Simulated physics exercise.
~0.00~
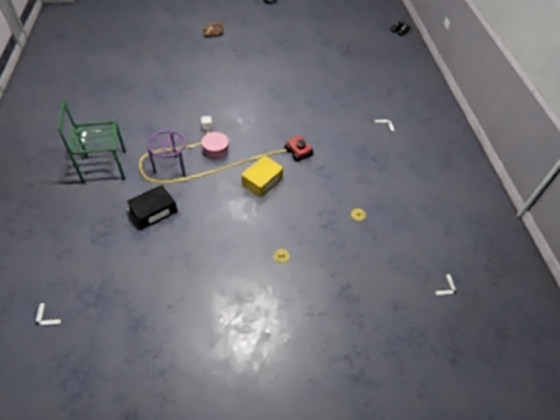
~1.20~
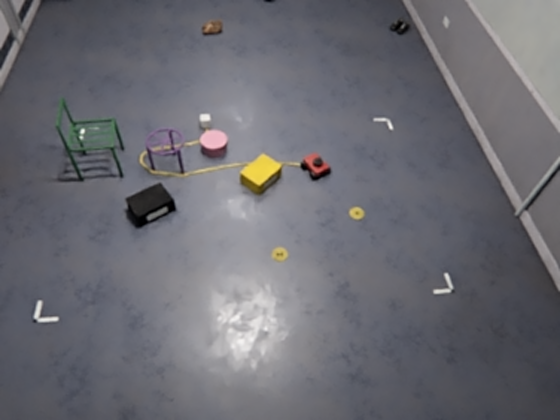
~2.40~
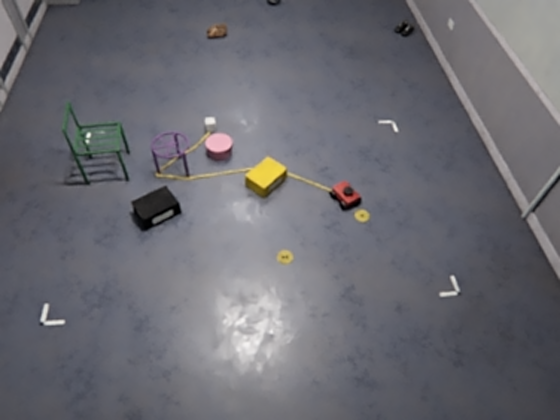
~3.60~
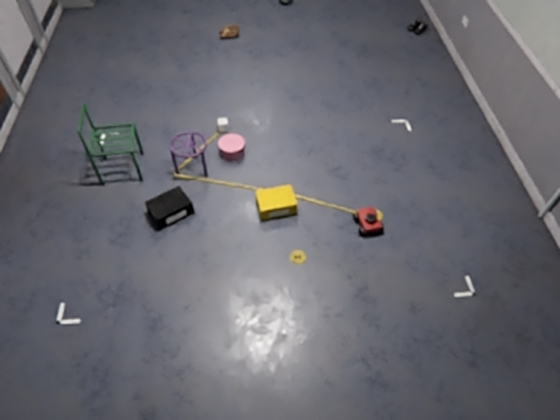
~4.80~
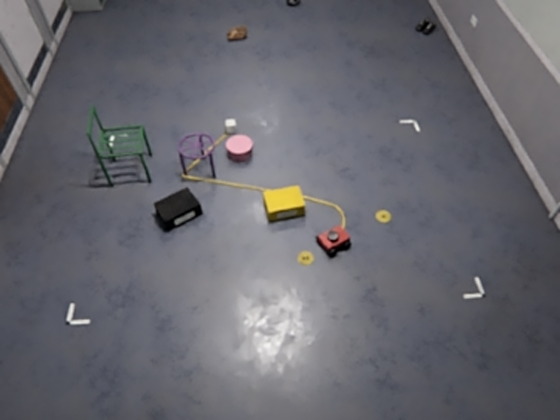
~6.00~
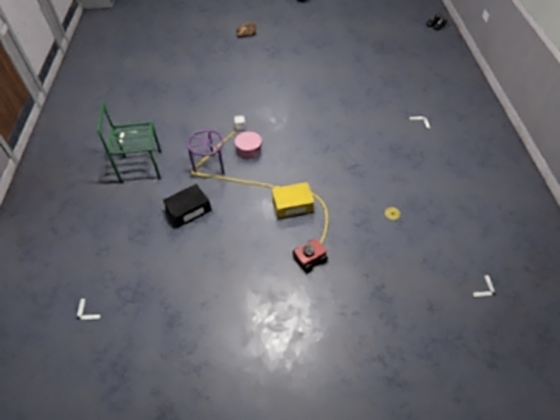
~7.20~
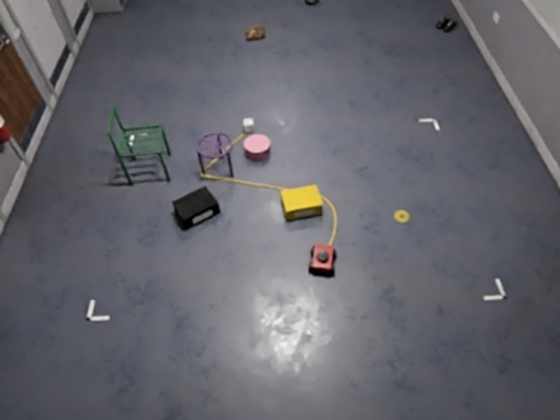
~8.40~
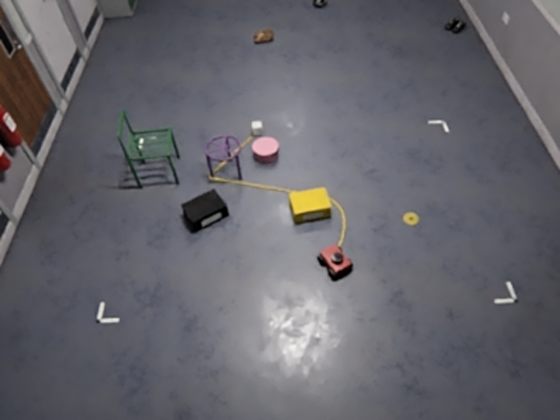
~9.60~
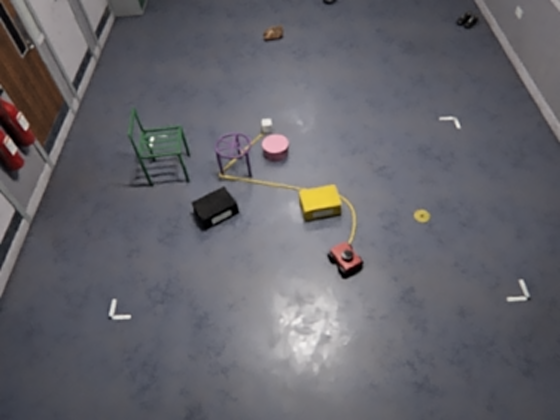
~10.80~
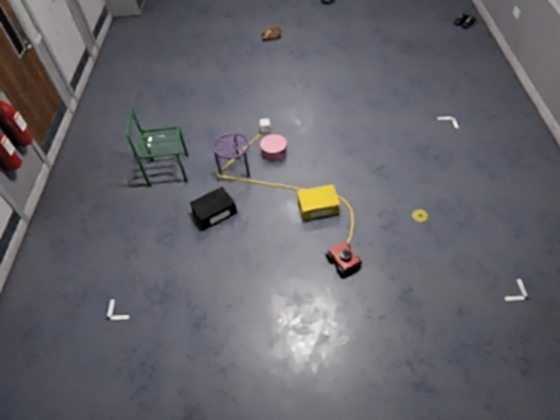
A small red cart trailing a yellow lead sits on a grey-blue floor, seen from high above, with a yellow carton beside it, a pink bin, purple stool and black carton further left, and a green chair at far left. The cart rolls down and right to the farther yellow mark, drawing out the loop of lead, which drags the yellow carton slightly downward. It then turns back left and down, passing near the other mark, and edges slightly right as the view drifts left. Finally it rests below the yellow carton, the lead curving around the carton's right side, while the chair and black carton keep their places.
